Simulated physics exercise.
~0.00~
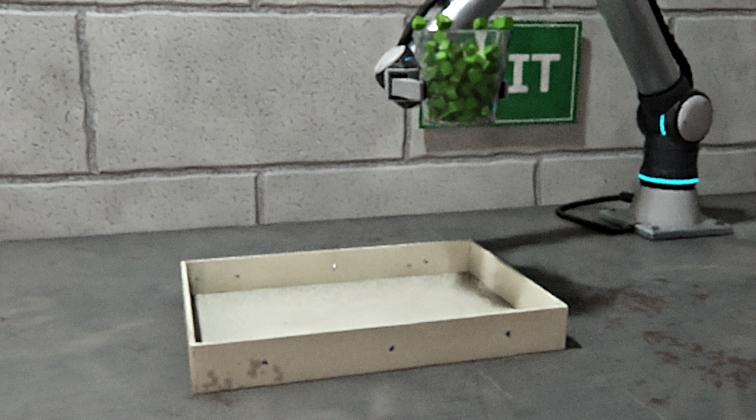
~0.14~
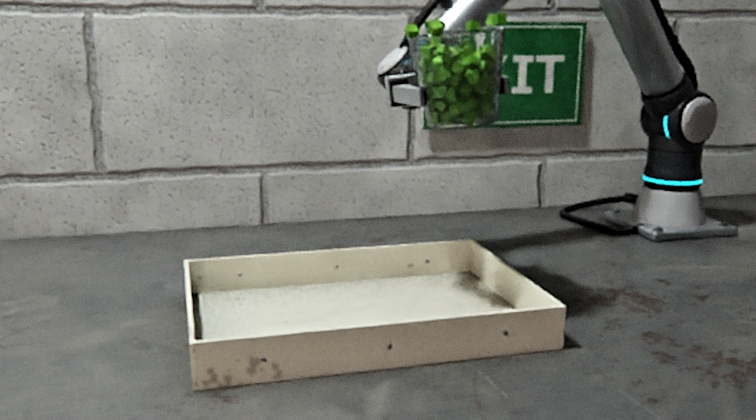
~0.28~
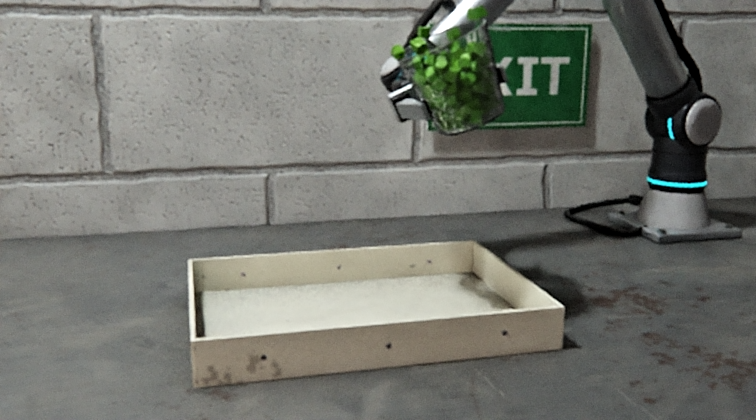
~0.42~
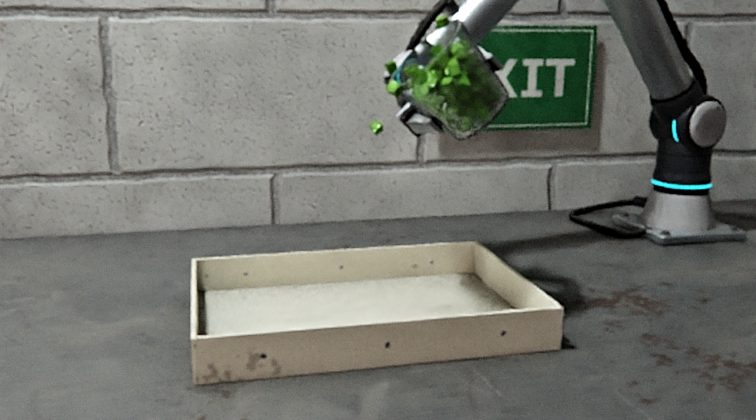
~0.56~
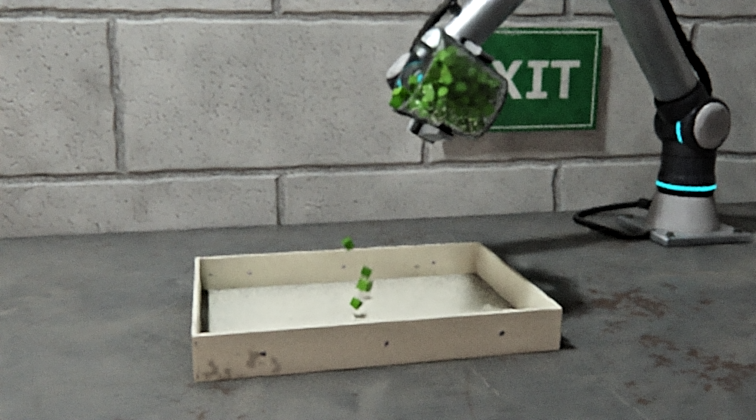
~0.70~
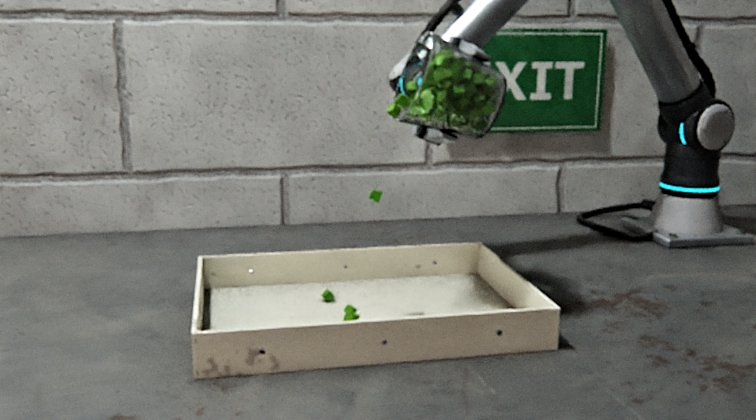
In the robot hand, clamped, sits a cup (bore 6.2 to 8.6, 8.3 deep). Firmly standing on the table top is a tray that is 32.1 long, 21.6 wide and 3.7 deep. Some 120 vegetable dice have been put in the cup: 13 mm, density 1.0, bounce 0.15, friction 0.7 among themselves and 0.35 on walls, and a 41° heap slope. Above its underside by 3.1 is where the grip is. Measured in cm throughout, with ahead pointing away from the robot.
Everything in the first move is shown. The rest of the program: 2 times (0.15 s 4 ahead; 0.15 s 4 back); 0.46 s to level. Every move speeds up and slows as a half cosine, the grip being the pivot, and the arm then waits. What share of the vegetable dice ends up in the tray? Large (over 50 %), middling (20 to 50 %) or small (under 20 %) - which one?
Middling.
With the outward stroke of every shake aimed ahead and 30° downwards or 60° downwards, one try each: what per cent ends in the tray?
Some 15 and 5 per cent.
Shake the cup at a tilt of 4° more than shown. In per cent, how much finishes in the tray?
I'd put it at around 45 per cent.
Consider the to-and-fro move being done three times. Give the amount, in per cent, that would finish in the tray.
About 40 %.
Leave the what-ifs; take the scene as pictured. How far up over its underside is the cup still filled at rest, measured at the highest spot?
Around 8.0 cm above the underside.
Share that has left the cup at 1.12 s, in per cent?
I'd say some 20 percent.
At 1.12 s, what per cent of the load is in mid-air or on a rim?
Roughly 2 percent.
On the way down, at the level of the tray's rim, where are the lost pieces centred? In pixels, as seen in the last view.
Look at roughly (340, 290) in the last picture.
After 1.12 s, tilted 69° forward, highest piece 24 above the table; 97 in the cup, 24 in the tray, 2 in flight or on a rim.
After 1.55 s, tilted 30° forward, highest piece 26 above the table; 81 in the cup, 42 in the tray.
After 1.96 s, level, highest piece 27 above the table; 81 in the cup, 42 in the tray.
After 3.01 s, level, highest piece 27 above the table; 81 in the cup, 42 in the tray.
In the end, 81 in the cup, 42 in the tray. That is 34 % in the tray.
